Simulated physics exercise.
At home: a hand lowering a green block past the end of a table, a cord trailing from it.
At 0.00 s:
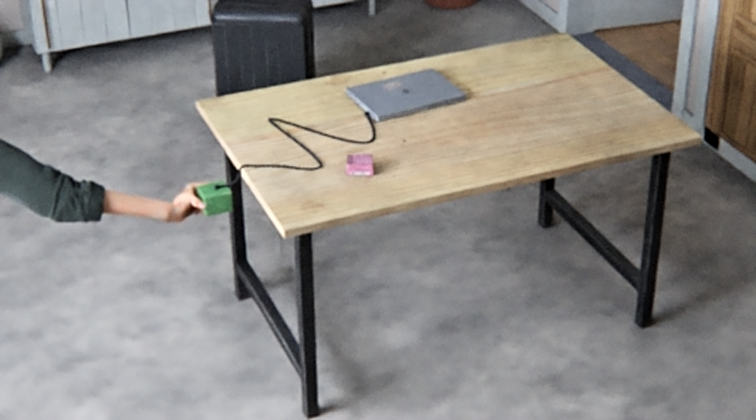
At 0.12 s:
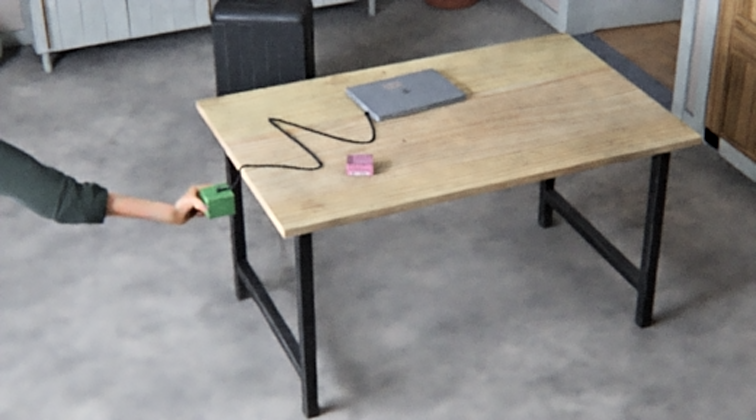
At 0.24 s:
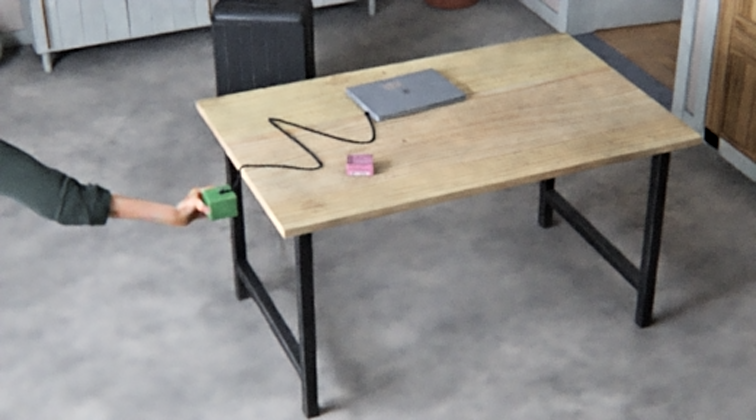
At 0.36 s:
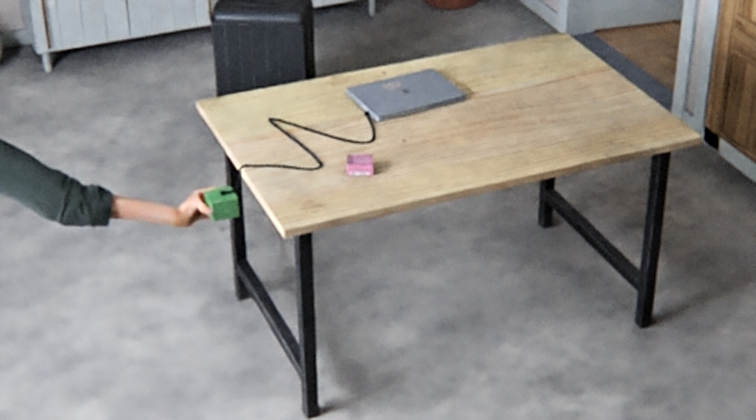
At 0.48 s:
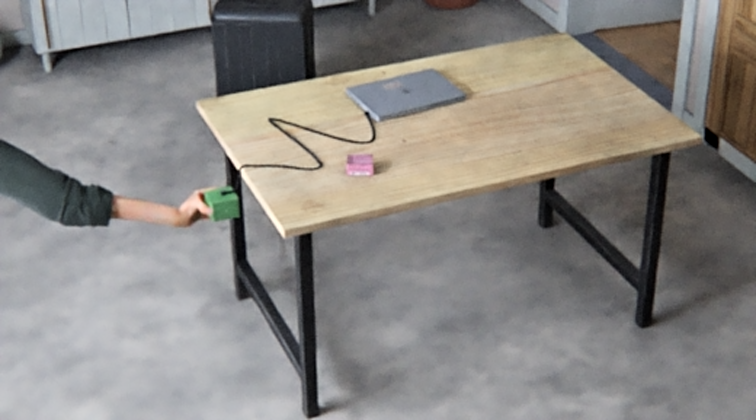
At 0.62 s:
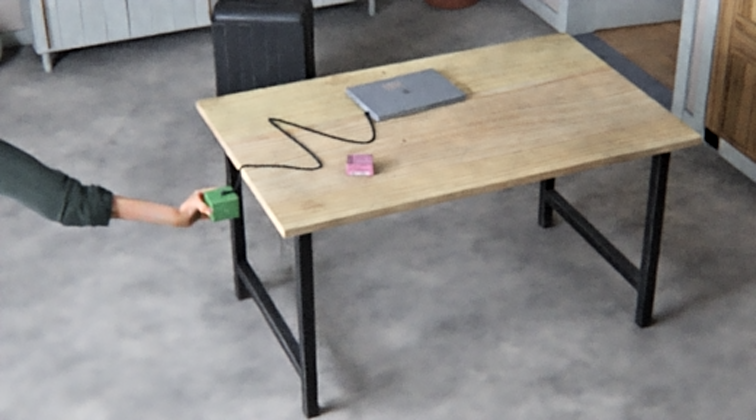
We see a hand at the left holding a green block beside a wooden table, where a slack black cord runs to a grey laptop near a small pink box. The block shifts very slightly, then everything stays practically still.
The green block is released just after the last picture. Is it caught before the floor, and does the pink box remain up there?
Outcome: The green block lands on the floor; the pink box keeps its place.
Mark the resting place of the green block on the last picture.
At about (227, 370).
Around 1.30 s, block on the floor near (227, 370); laptop as before; box as before.
Finally, block on the floor near (227, 370); laptop as before; box as before. The green block drops all the way and the pink box stays on top.
